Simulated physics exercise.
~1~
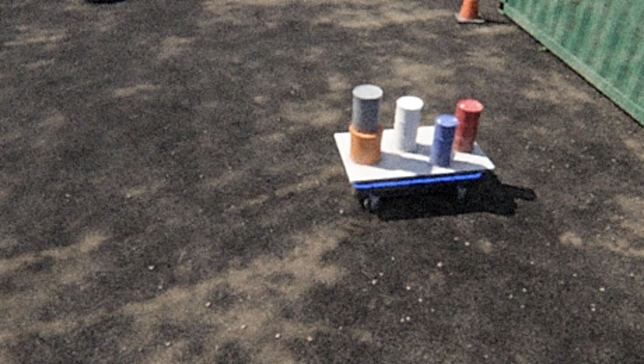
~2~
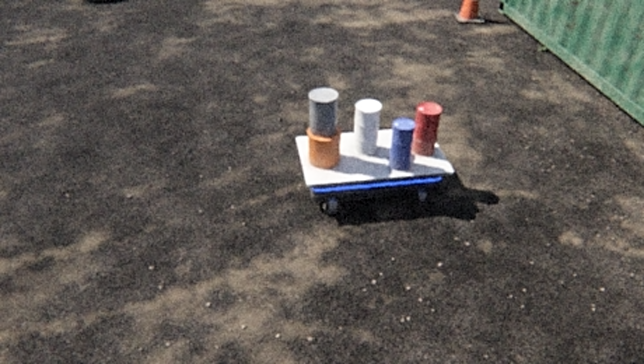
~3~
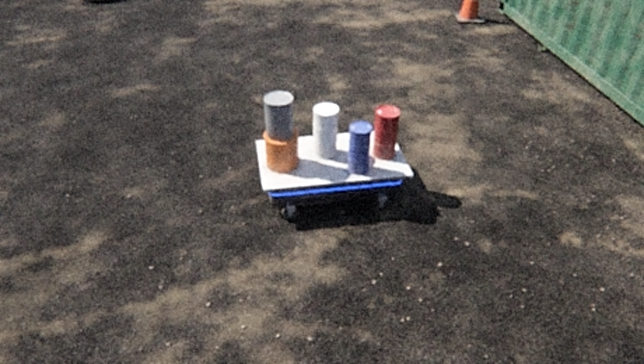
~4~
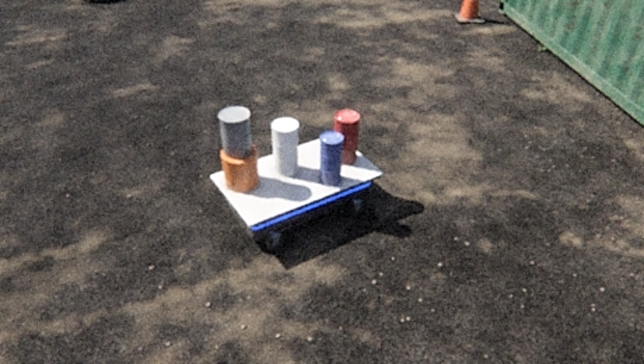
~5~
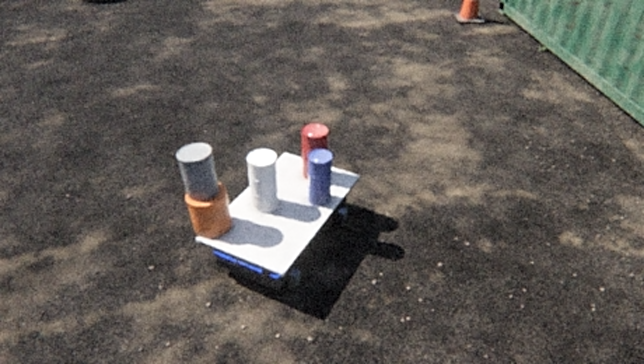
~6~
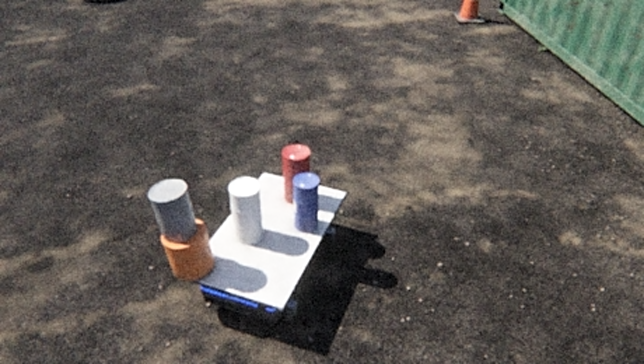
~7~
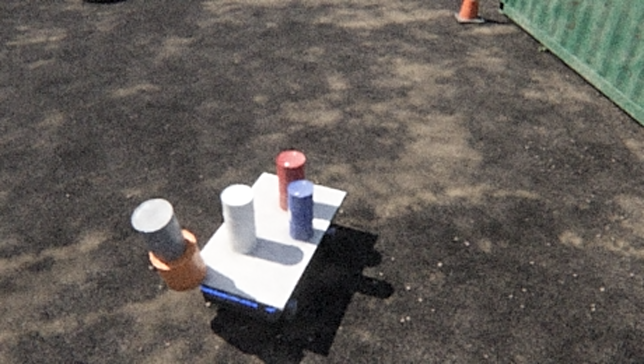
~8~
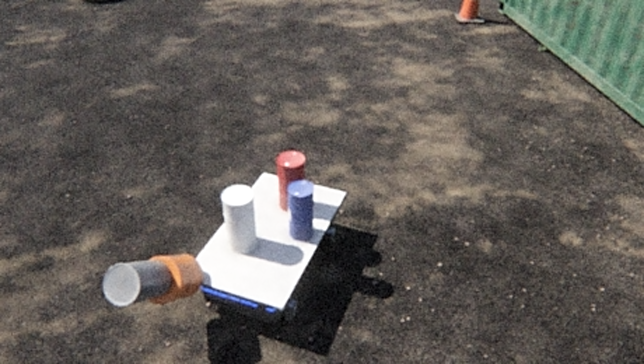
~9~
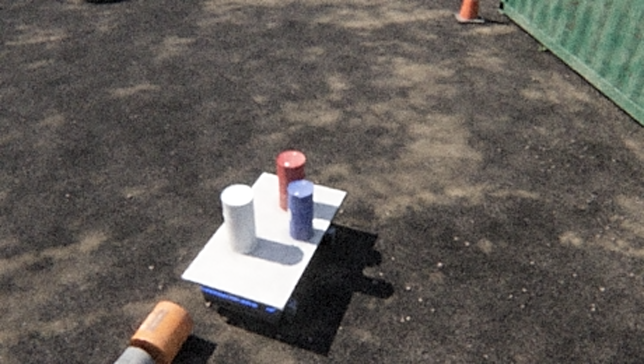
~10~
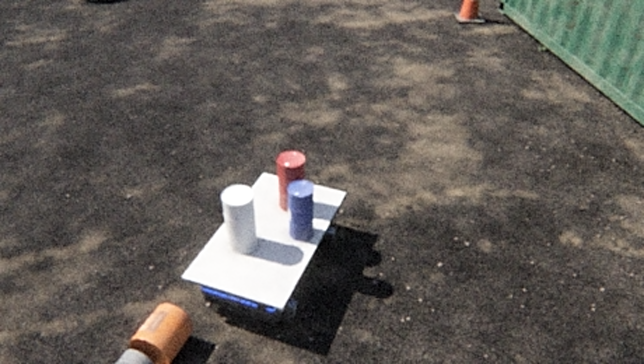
We see a cart carrying five loose canisters roll left across dark ground, then turn toward the viewer and stop. The stacked grey and orange ones slide off the near edge and topple to the ground, while the white, blue and red ones remain upright aboard.
